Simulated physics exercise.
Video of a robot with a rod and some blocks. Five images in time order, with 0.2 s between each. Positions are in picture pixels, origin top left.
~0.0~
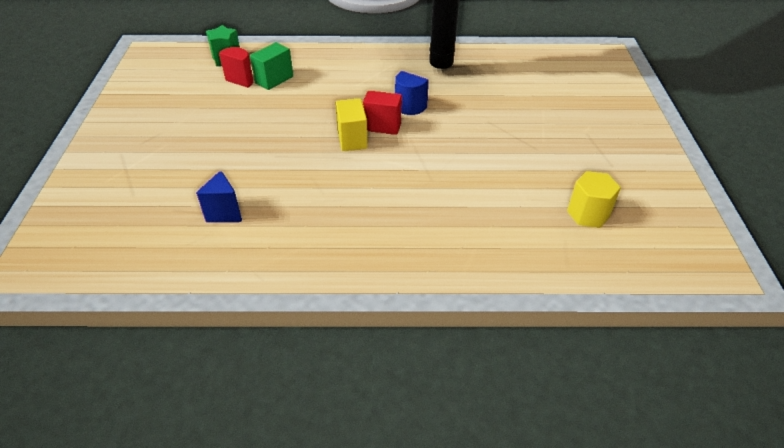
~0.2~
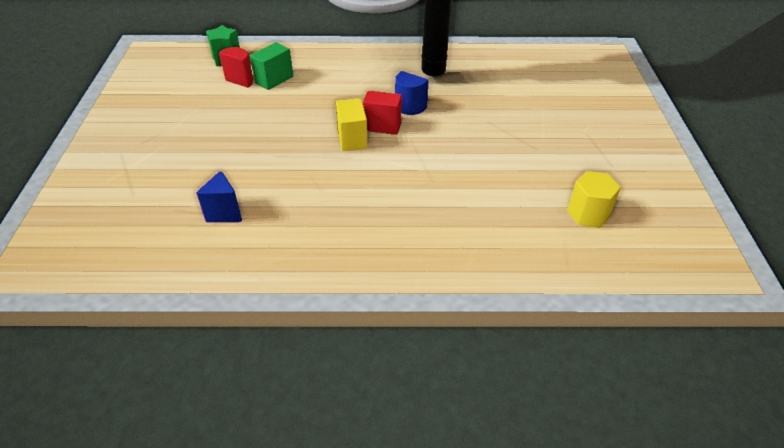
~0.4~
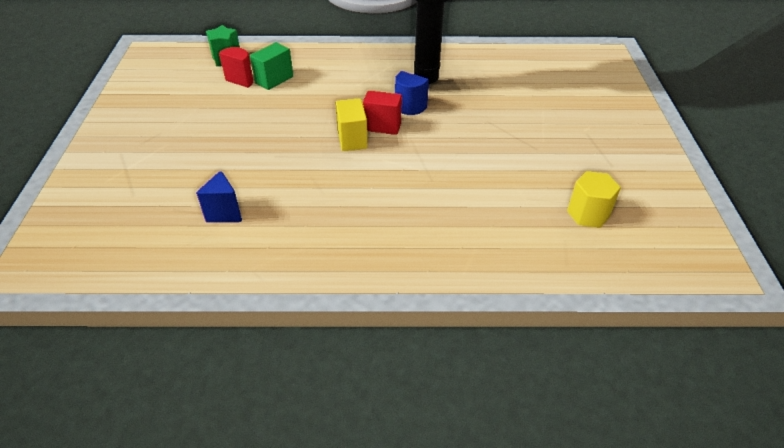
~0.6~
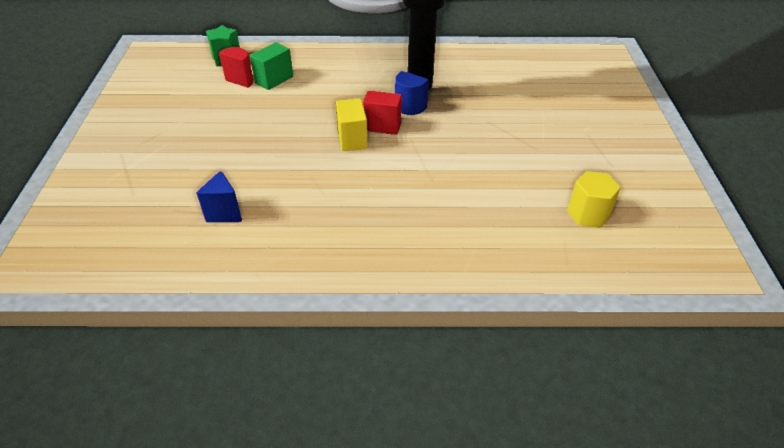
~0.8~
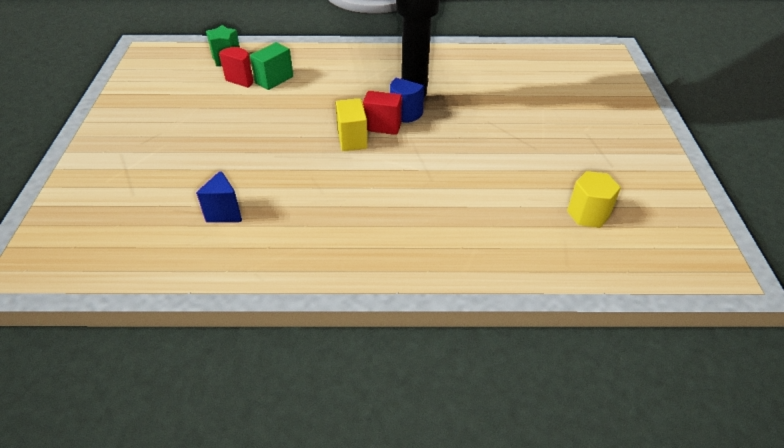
A black rod moved down and slightly left across a wooden board scattered with colored blocks, reached the blue half-round block, and nudged it a little toward the red block, while the other blocks stayed still.
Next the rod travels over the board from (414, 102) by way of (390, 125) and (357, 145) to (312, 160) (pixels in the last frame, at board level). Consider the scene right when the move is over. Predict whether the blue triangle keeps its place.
By the last moment, the blue triangle will still be in its place.
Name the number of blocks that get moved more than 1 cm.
Expect three or more.
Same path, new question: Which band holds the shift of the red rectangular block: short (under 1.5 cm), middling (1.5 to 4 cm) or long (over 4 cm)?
I'd go with over 4 cm for this block.
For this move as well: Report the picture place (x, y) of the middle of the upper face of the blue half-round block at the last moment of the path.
Located at (402, 112).
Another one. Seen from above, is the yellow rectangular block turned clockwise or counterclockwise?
Prediction: Clockwise.
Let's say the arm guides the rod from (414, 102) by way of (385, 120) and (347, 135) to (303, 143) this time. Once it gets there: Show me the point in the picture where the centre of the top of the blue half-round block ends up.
At the end it should sit near (403, 104).
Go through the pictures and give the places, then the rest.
Rod tip (441, 63); block tops, blue triangle (217, 184); yellow rectangular block (351, 110); red rectangular block (382, 98); blue half-round block (410, 79), in the first frame.
Rod (434, 71); blocks unchanged, in the second frame.
Rod (426, 78); blocks unchanged, in the third frame.
Rod (420, 86); blocks unchanged, in the fourth frame.
Rod (414, 94); blue triangle (217, 184); yellow rectangular block (351, 110); red rectangular block (382, 98); blue half-round block (405, 86), in the fifth frame.
The first path, step by step. One third of the way, rod (390, 117); yellow rectangular block (346, 111); red rectangular block (372, 112), turned 65° clockwise; blue half-round block (403, 109), turned 50° anticlockwise.
Two thirds of the way, rod (356, 137); yellow rectangular block (305, 126), turned 15° clockwise; red rectangular block (330, 132), turned 85° clockwise; blue half-round block (402, 112), turned 75° anticlockwise.
At the end, rod (311, 152); blue triangle in place; yellow rectangular block (270, 133), turned 35° clockwise; red rectangular block (285, 149), turned 100° clockwise; blue half-round block (402, 112), turned 75° anticlockwise.
